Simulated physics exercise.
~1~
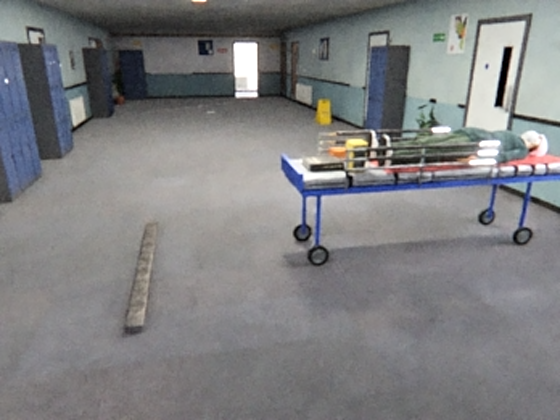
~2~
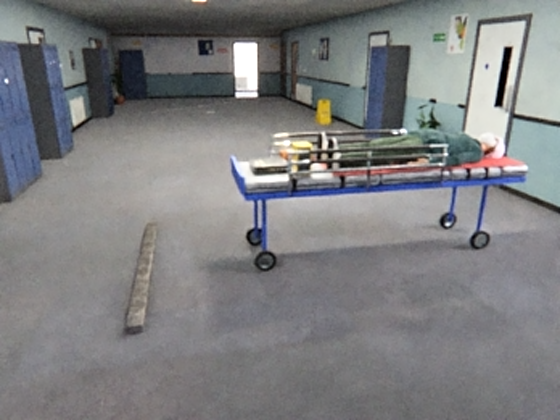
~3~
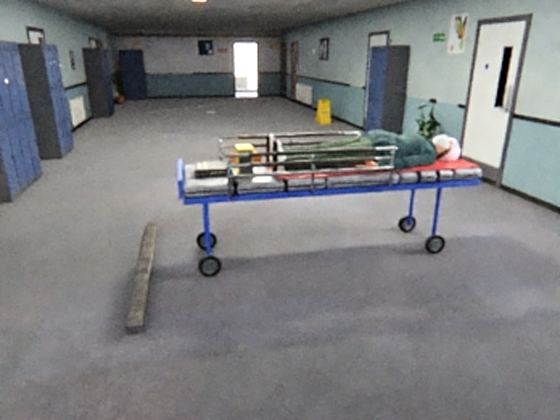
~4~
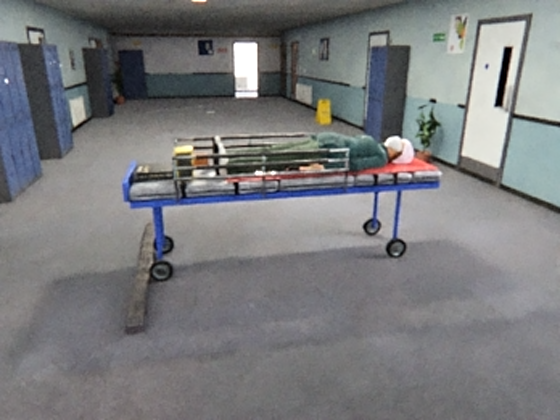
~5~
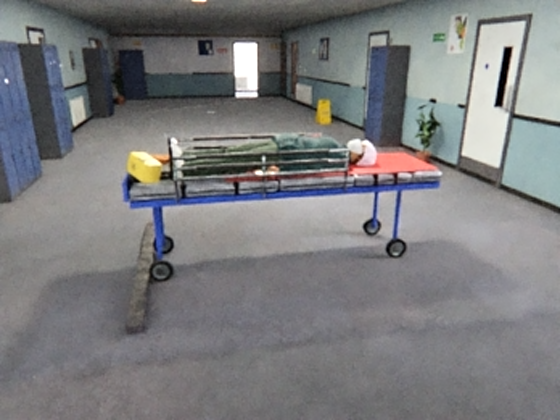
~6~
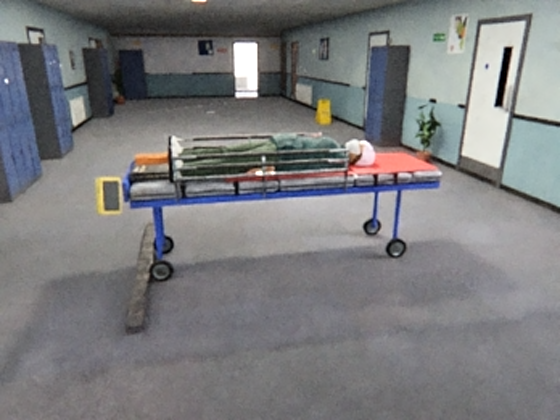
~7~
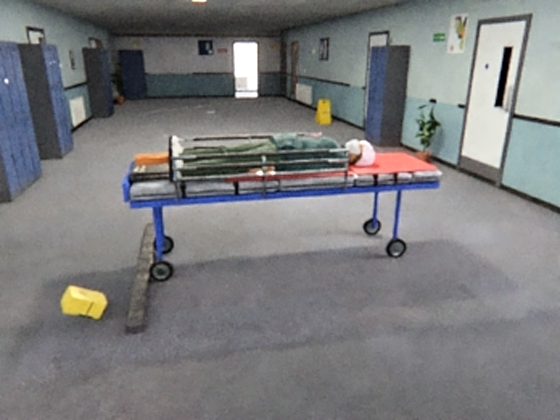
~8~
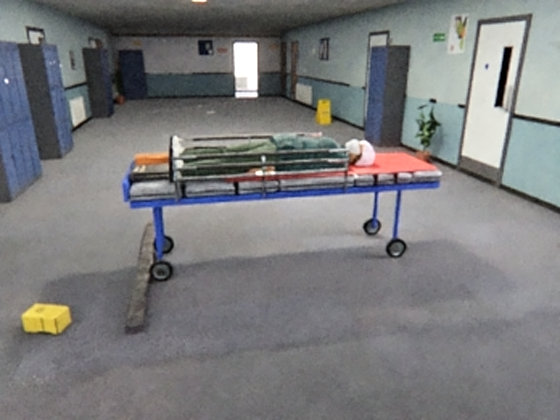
Patient lying on a blue wheeled stretcher rolling left, stopping at a floor sill, a yellow pump tumbling off onto the floor.
